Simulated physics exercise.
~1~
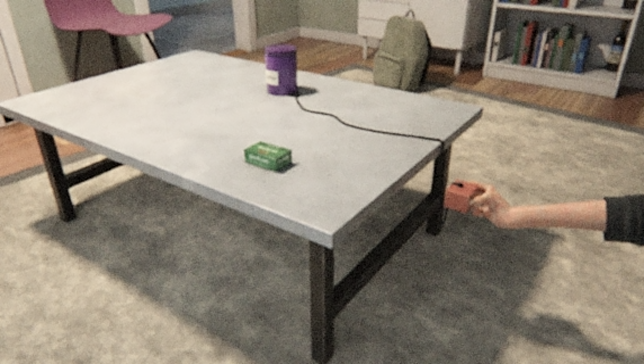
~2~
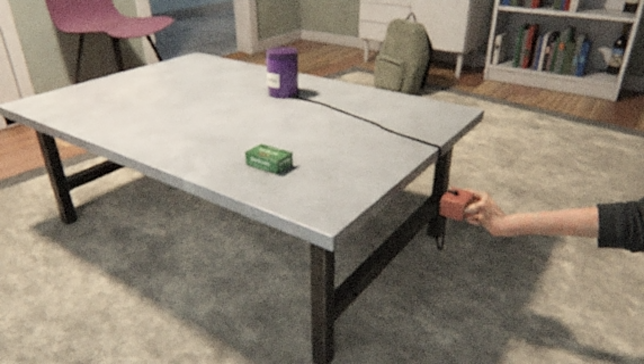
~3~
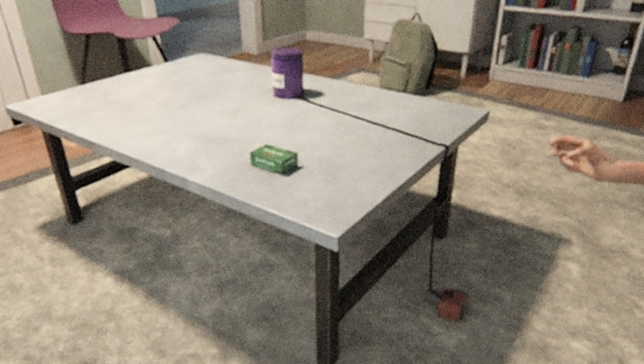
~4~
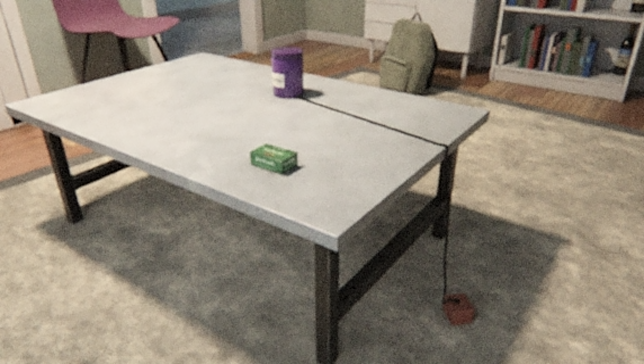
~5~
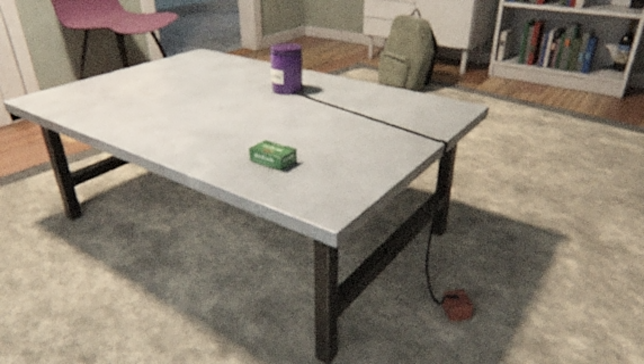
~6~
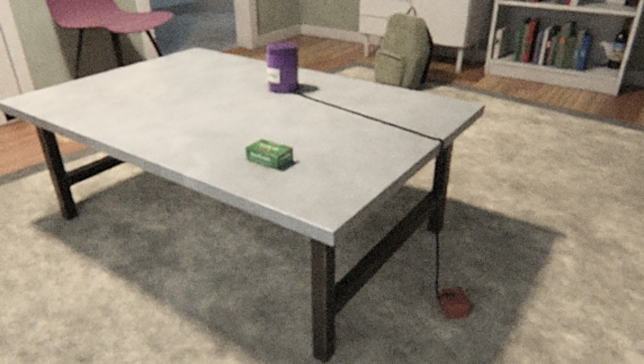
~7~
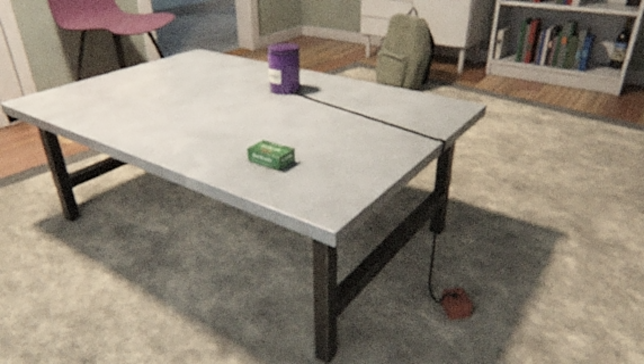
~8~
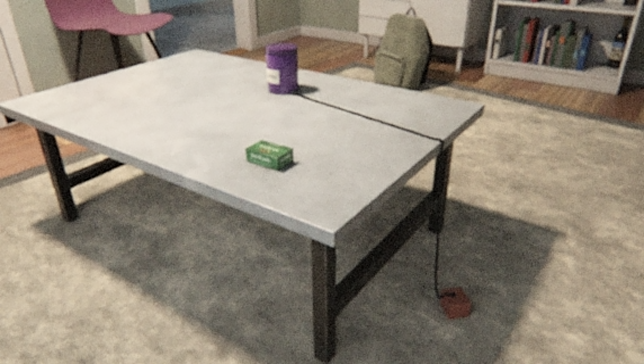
In a carpeted living room, a slightly swaying view looks down at a grey tabletop on dark legs, with a pink chair, a backpack and a bookshelf behind. A purple canister stands near the far edge, a small green box sits nearer the middle, and a dark cord runs from the canister over the right end to a red block held by a hand. The hand lowers the block slightly, then lets go and withdraws. The block drops to the carpet, the cord trailing down to it. It rests there while the canister and green box stay in place.
